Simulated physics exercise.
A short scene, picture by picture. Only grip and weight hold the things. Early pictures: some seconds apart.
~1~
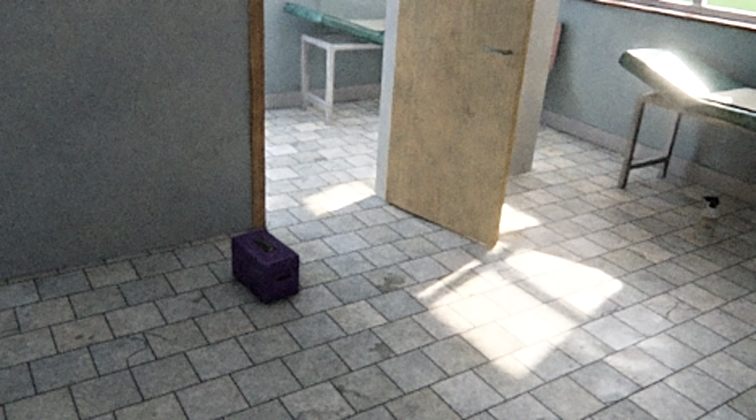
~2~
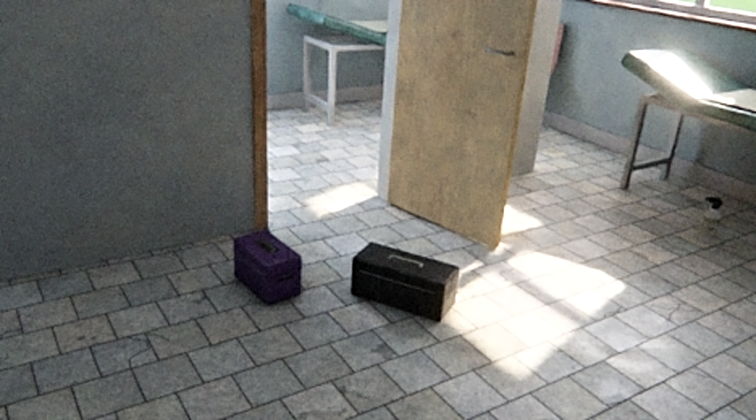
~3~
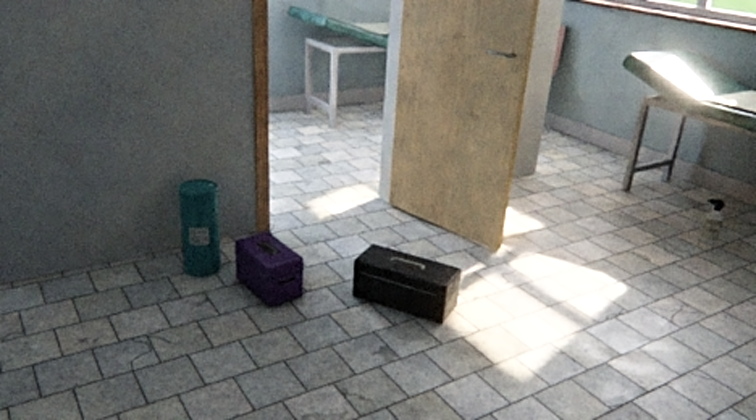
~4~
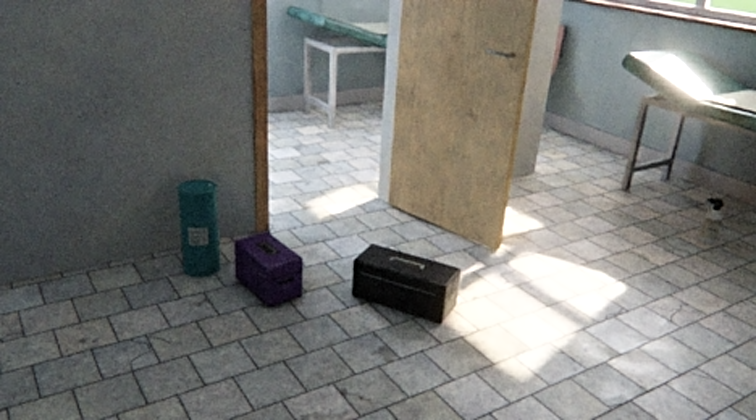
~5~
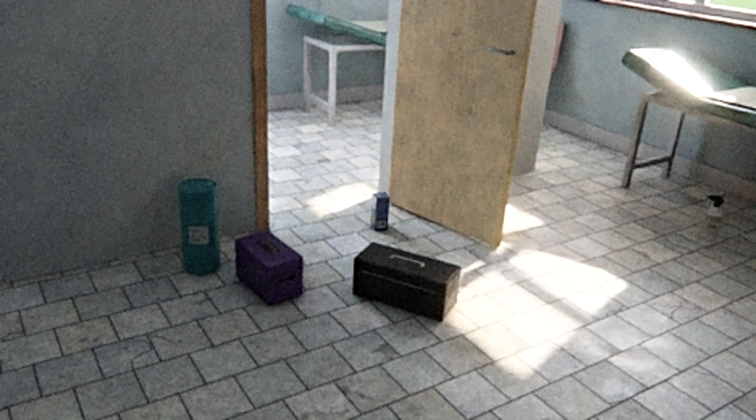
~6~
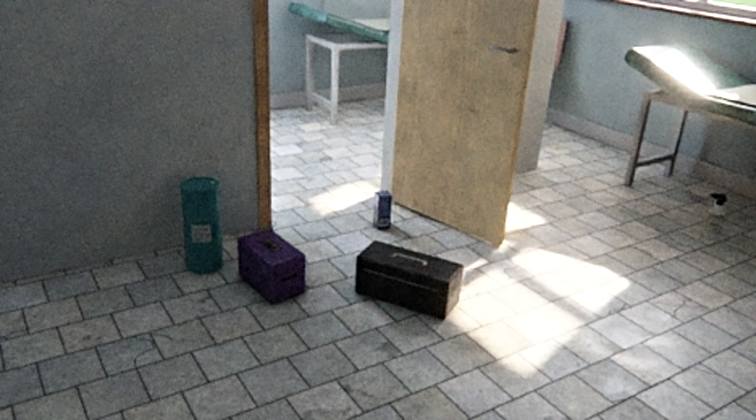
A door stood wide open and still beside a purple toolbox on the tiled floor; a black toolbox appeared to its right, then a turquoise canister to its left, and finally a small blue container behind.
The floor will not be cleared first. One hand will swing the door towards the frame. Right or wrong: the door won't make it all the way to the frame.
Wrong.
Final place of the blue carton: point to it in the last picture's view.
At about (322, 193).
Then, 0.90 s after the last picture, door at 63°.
Then, 1.30 s after the last picture, door at 28°; blue carton slid well along near (355, 204).
Then, 1.60 s after the last picture, door at 1°; blue carton slid well along near (333, 194).
At rest, door at 0°; tipped over on the floor, blue carton; the other 3 in place. Seen from the same camera at the end, blue carton near (322, 193).
